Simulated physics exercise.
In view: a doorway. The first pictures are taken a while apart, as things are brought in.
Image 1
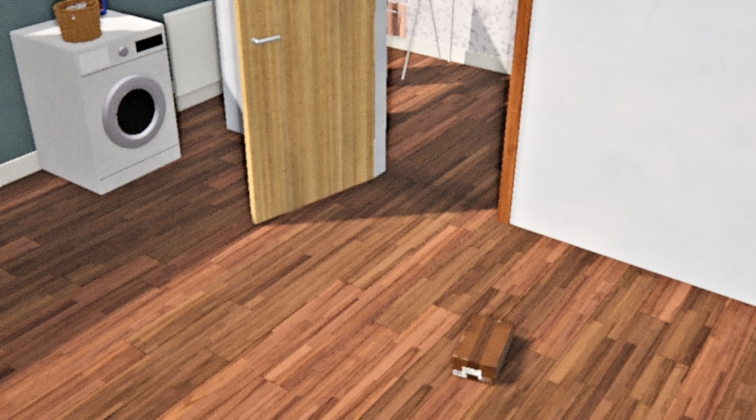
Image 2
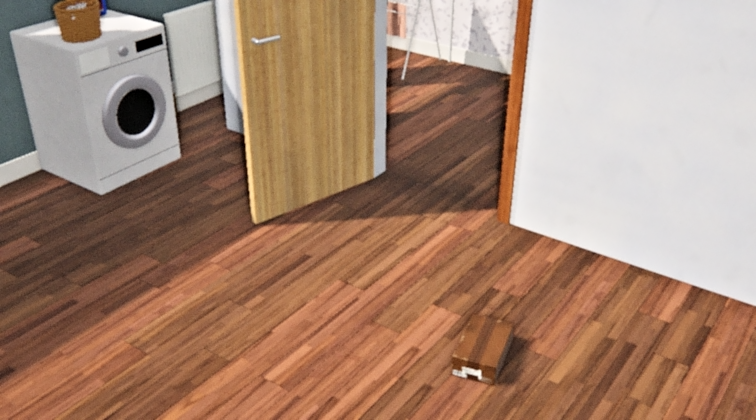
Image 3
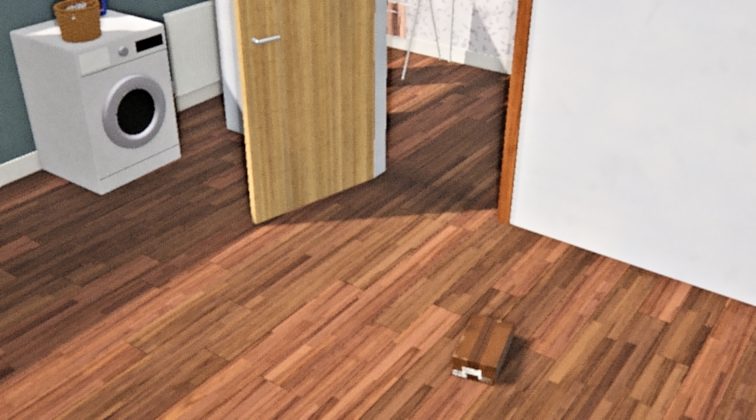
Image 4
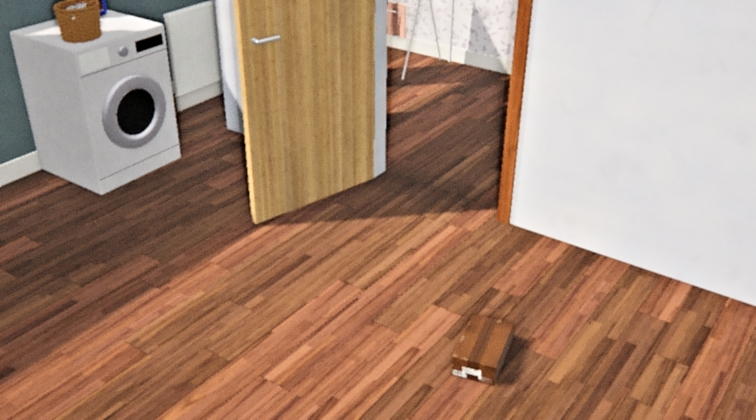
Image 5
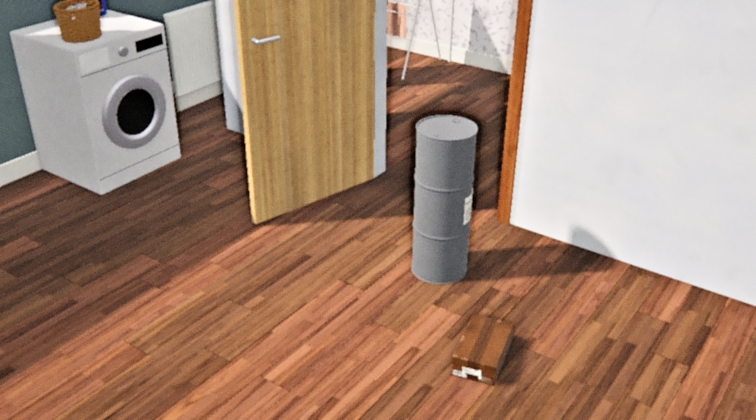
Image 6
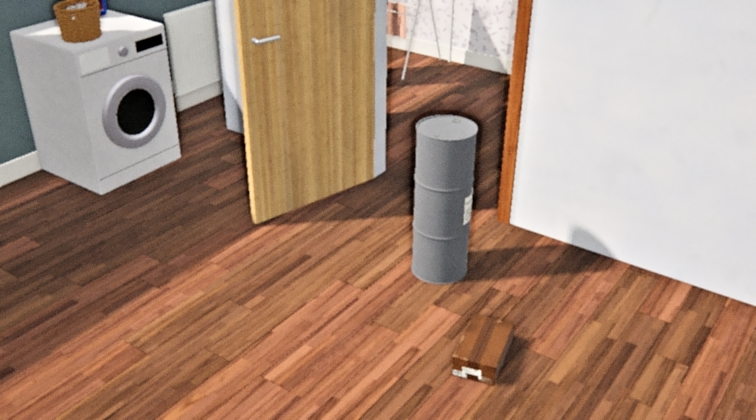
At the start, a wooden door stands wide open in a room with a white washing machine at left and a small brown parcel on the wood floor. Nothing moves for a while, then a tall grey drum appears upright behind the parcel, near the doorway, and everything stays still.
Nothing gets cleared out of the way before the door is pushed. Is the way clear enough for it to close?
The door fits into its frame.
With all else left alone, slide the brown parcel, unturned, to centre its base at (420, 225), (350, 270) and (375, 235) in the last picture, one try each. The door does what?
The first time it closes all the way, the second time it closes all the way, the third time it gets stopped.
Then, 0.70 s after the last picture, open by 82°.
Then, 1.20 s after the last picture, open by 48°.
Then, 1.60 s after the last picture, open by 17°.
At rest, open by 0°; both in place. Seen from the same camera at the end, grey drum near (443, 201).
